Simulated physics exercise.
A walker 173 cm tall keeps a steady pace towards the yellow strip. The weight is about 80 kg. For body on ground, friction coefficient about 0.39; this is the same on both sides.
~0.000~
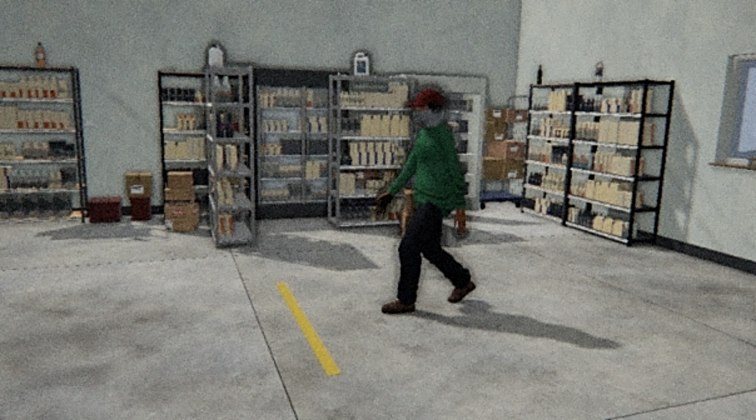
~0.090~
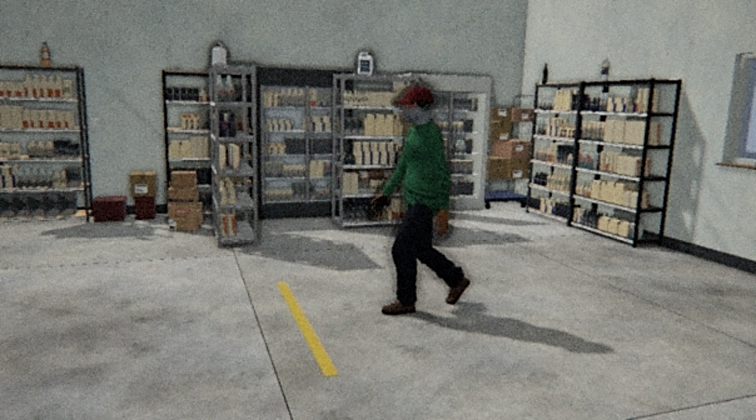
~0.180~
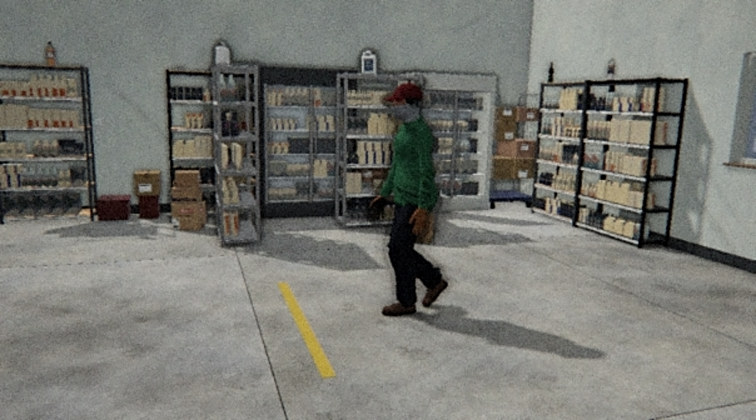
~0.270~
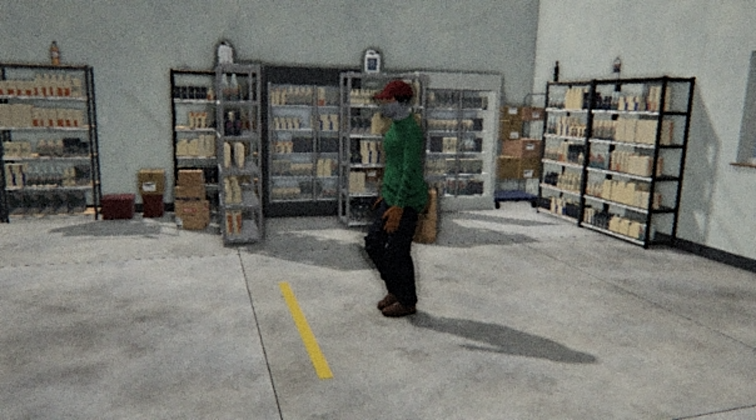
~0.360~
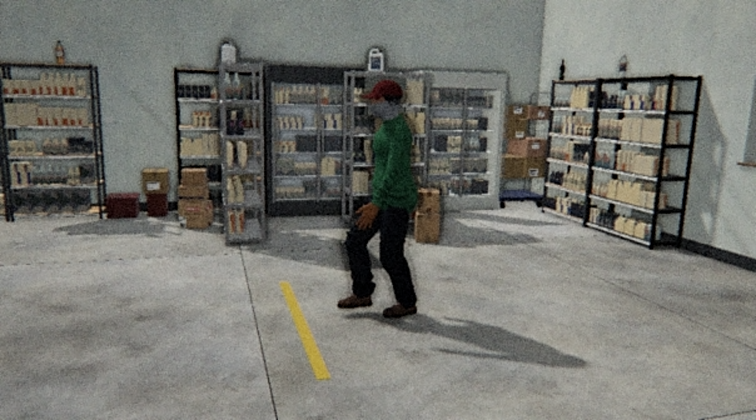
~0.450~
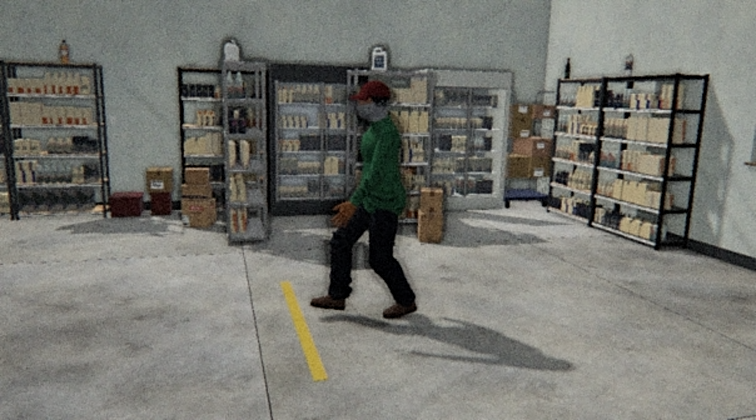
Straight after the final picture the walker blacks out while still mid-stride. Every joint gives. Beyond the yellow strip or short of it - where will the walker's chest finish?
The walker's chest will finish beyond the yellow strip.
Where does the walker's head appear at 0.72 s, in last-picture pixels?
The head sits close to (337, 154).
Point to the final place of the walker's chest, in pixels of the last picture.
About (239, 284).
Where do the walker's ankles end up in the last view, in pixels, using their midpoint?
I'd say somewhere around (345, 306).
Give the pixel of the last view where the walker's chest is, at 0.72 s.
Roughly (343, 193).
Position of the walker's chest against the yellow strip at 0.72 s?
Position: About 30 cm short.
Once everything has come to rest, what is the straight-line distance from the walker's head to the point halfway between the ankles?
Roughly 110 cm apart.
After 0.72 s the walker's chest is 31 cm short of the yellow strip, near (343, 193) in the last picture's view; the walker's hips 35 cm short of the yellow strip.
After 0.97 s the walker's chest is 2 cm short of the yellow strip, near (300, 231) in the last picture's view; the walker's hips 18 cm short of the yellow strip.
After 1.27 s the walker's chest is 37 cm past the yellow strip, near (244, 277) in the last picture's view; the walker's hips 3 cm past the yellow strip.
Final state at 3.3 s, walker's hips cross the yellow strip; walker's head crosses the yellow strip; walker's chest crosses the yellow strip.
